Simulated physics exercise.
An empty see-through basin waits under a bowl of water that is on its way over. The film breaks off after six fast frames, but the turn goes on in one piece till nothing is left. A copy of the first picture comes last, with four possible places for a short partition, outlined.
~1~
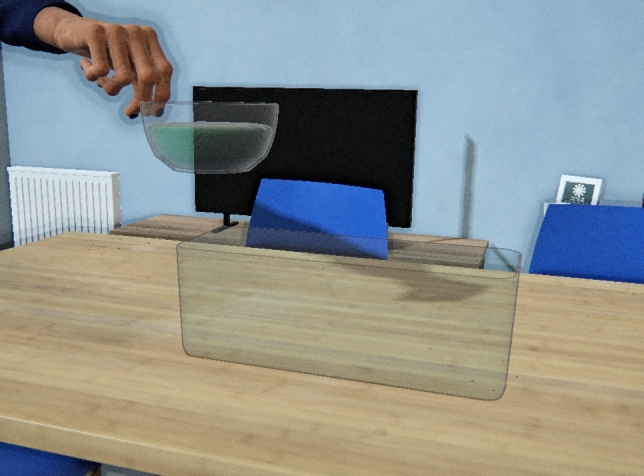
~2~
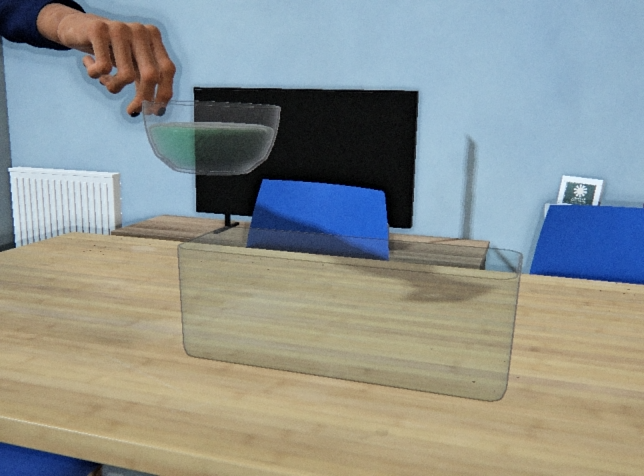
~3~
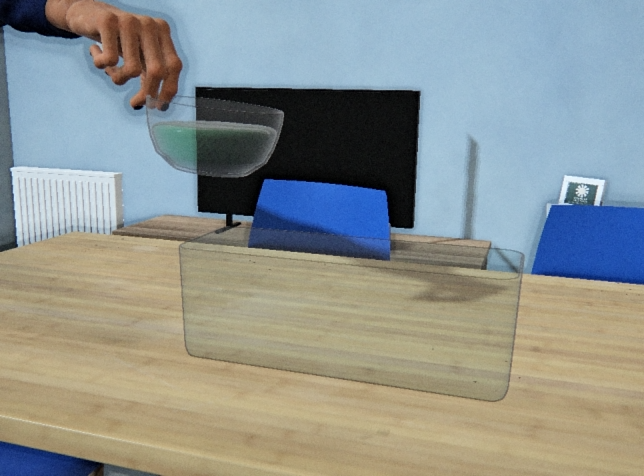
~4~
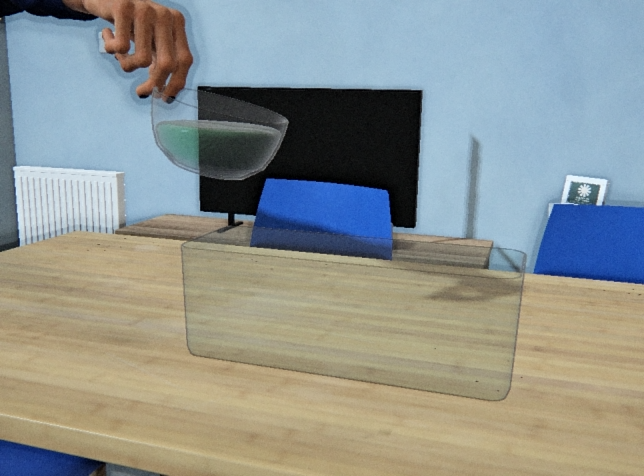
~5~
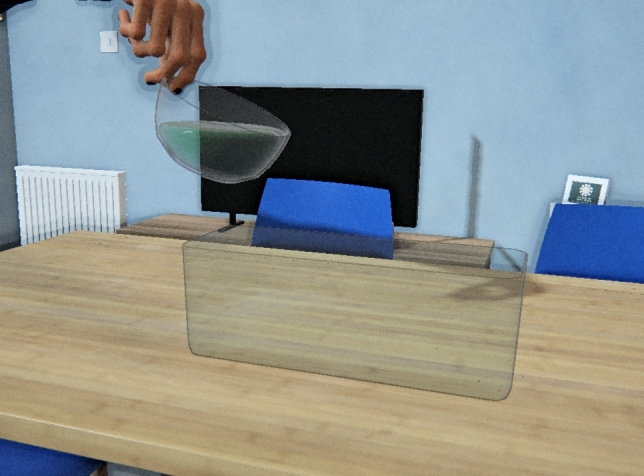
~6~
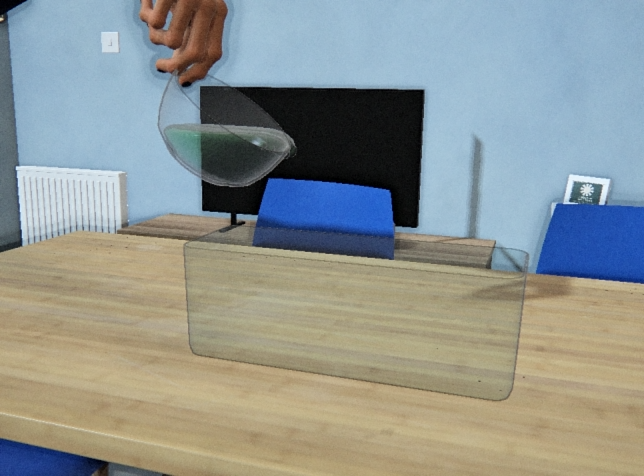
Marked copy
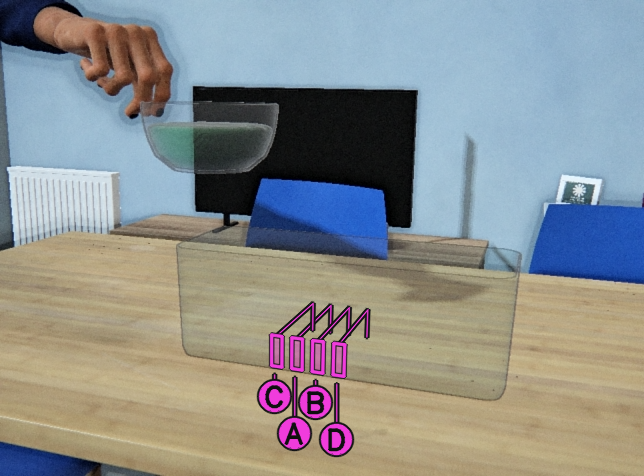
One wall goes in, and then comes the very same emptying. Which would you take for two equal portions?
Take A.
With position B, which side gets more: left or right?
More ends on the left.
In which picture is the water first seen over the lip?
In picture 6.
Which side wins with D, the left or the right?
The left one.
In magenta, A at (294, 377); B at (315, 380); C at (274, 374); D at (336, 383).
With A, about 51 % ends left of the wall and 49 % right of it.
With B, about 81 % ends left of the wall and 18 % right of it.
With C, about 26 % ends left of the wall and 74 % right of it.
With D, about 91 % ends left of the wall and 8 % right of it.
